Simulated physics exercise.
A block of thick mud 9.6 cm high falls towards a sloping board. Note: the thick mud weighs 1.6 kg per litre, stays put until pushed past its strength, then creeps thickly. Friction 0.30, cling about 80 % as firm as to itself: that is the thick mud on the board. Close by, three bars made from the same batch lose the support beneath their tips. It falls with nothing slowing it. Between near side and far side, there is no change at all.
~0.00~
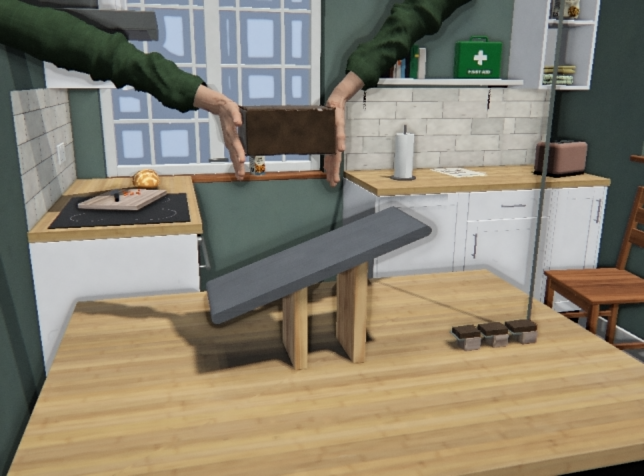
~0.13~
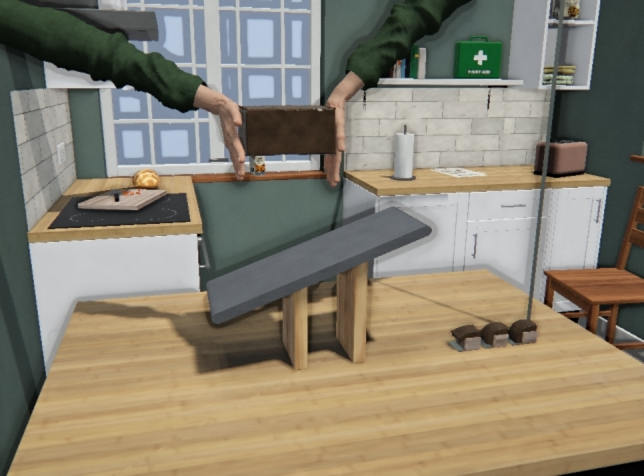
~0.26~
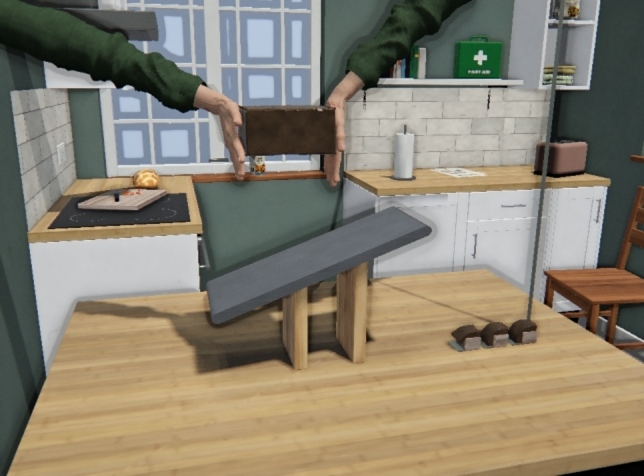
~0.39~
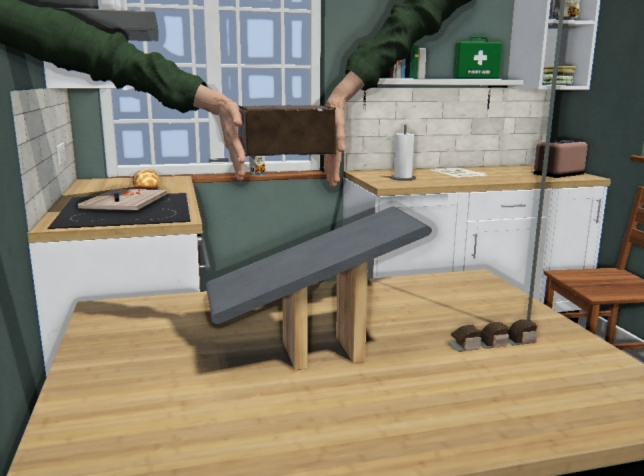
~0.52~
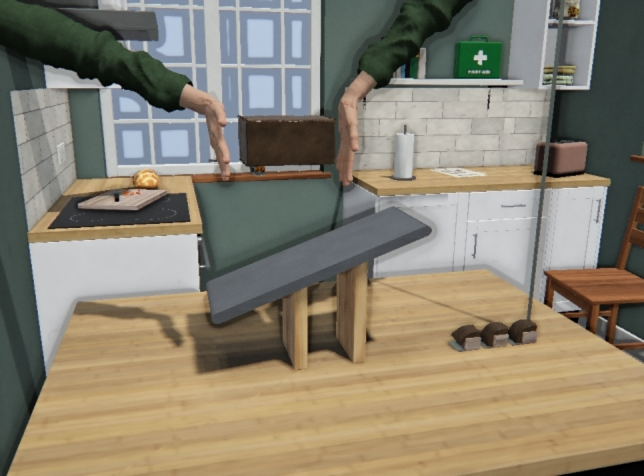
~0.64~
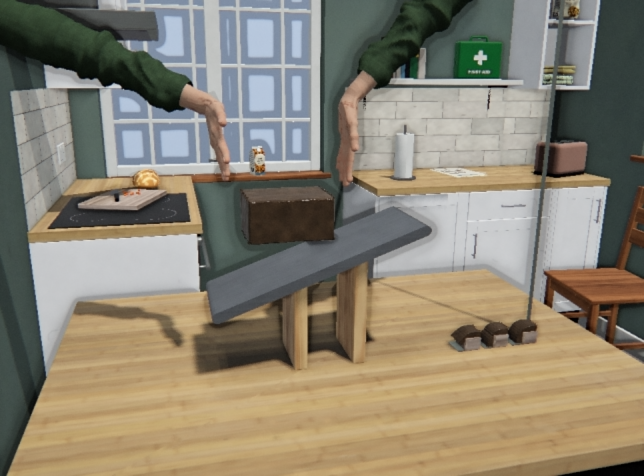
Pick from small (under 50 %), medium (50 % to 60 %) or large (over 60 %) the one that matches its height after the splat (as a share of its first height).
The match is small.
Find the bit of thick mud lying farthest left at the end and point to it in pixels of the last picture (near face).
Pixel: Approx. (205, 308).
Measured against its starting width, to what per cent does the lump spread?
150 %.
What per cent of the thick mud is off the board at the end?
Some 45 percent lies off the board.
After 0.76 s, it stands 56 % of its first height and none has gone off the board.
After 0.89 s, it stands 41 % of its first height and 14 % has gone off the board.
After 1.03 s, it stands 39 % of its first height and 29 % has gone off the board.
After 1.16 s, it stands 39 % of its first height and 35 % has gone off the board.
After 3.20 s, at the end, it stands 39 % of its first height and 45 % has gone off the board.
